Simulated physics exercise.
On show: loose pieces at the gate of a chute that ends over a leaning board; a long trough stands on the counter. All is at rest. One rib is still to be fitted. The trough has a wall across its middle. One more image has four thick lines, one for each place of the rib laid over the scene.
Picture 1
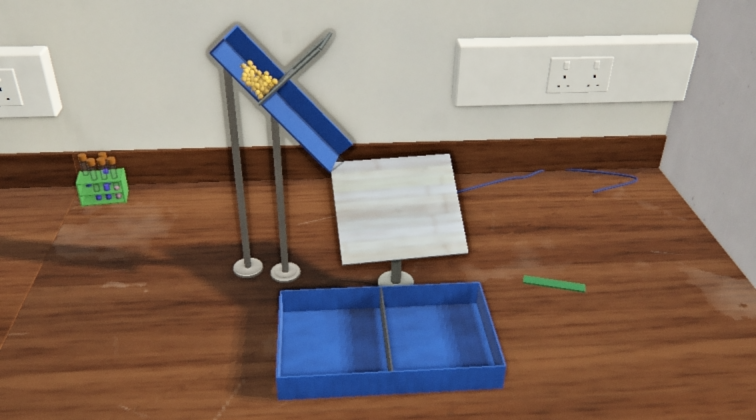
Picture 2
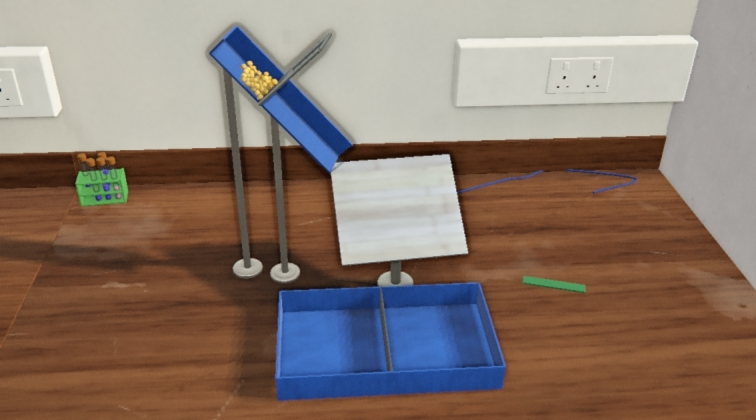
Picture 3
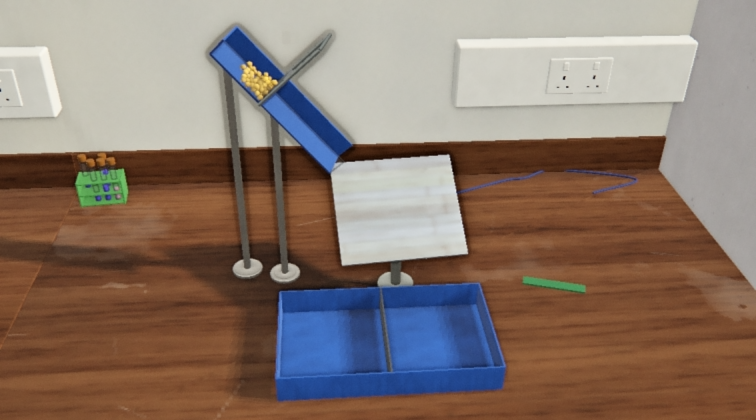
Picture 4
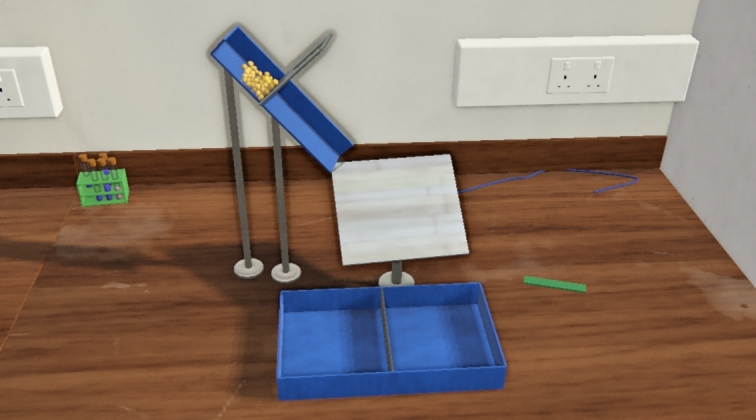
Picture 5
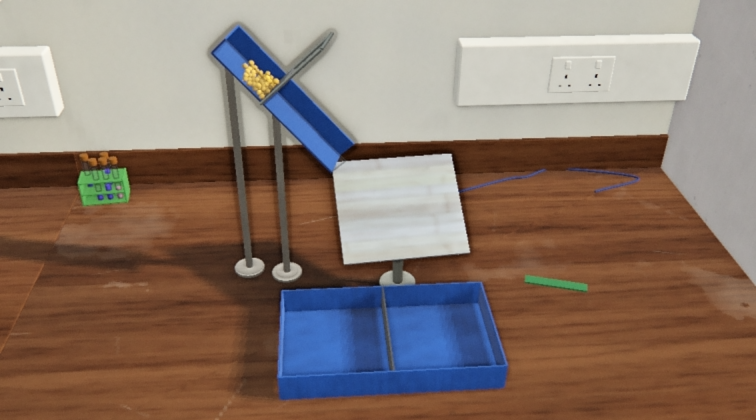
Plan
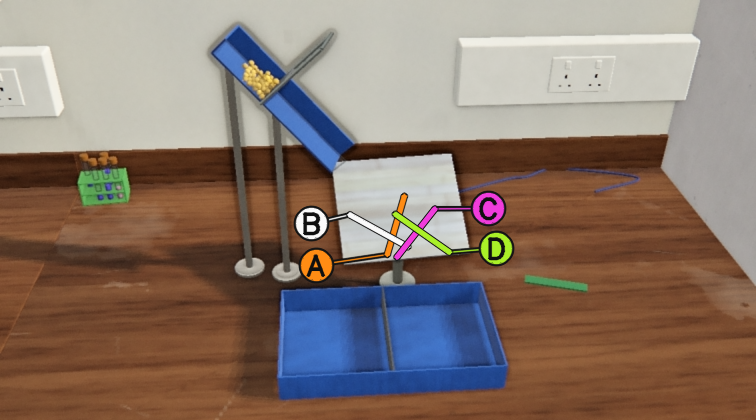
Blue chute on grey stands holding yellow balls behind a gate, above a tilted pale board and divided blue trough, all motionless.
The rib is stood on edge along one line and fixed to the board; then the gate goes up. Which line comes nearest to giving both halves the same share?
The best line is C.
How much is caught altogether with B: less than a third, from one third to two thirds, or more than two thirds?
Line B gives more than two thirds.
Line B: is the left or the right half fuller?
Right.
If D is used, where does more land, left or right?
The right half.
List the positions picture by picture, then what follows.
Load behind the gate at (262, 80), puffed corn balls; lip of the chute at (334, 164), sloping fairly steeply, in the first frame.
Middle of the board at (398, 207), tilted fairly steeply; middle of its low edge at (406, 259); of its high edge at (390, 159), in the second frame.
Front corners of the trough at (276, 378) and (505, 367); front end of its middle wall at (392, 373); gate still shut at (284, 79), in the third frame.
Middle of the load at (263, 81); lip at (335, 165), in the fourth frame.
Middle of the load at (264, 80); lip at (336, 164), in the fifth frame.
On the marked copy, line A from (404, 196) to (387, 254); line B from (349, 214) to (407, 246); line C from (434, 208) to (396, 257); line D from (395, 214) to (449, 252).
For line A, of what is caught, most in the left half, a small part in the right.
For line B, of what is caught, none in the left half, all in the right.
For line C, of what is caught, about half in the left half, about half in the right.
For line D, of what is caught, a small part in the left half, nearly all in the right.
